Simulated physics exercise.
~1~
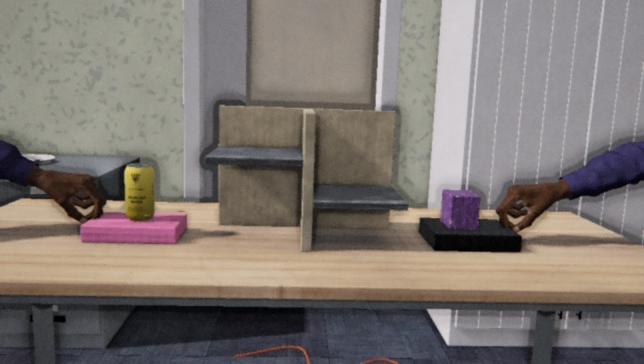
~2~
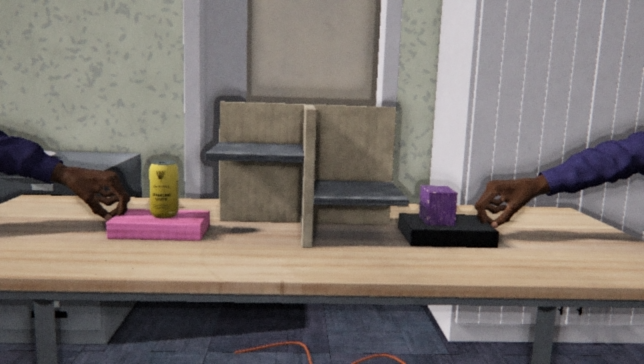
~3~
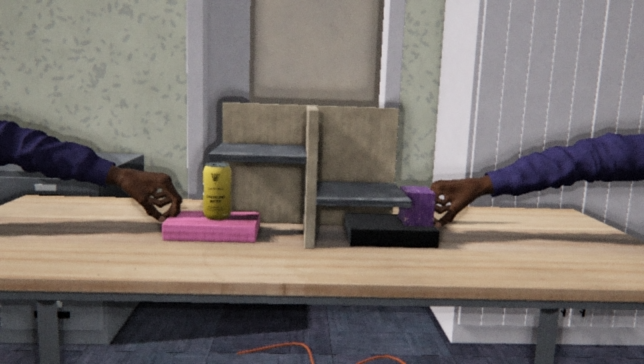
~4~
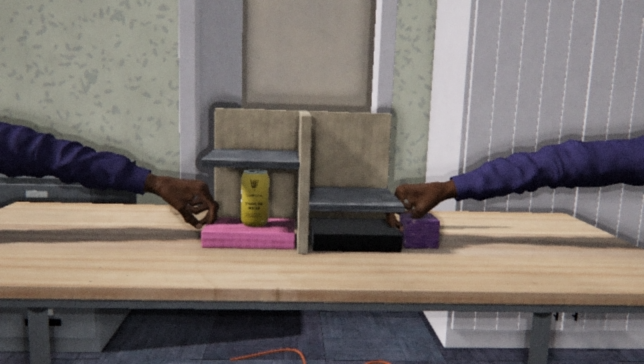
Two dark-skinned hands in purple sleeves reach in from either side of a light wooden table, seen from the front by a slightly swaying camera. A grey-brown shelf unit with two low openings stands in the middle, with a yellow can on a pink board to its left and a purple block on a black tray to its right. The hands push both bases inward. The can rides upright beneath the left ledge, while the block meets the right ledge, tips and slides back on its tray. Finally the can stands under the shelf, and the block lies knocked over outside, beside the tray's right end.
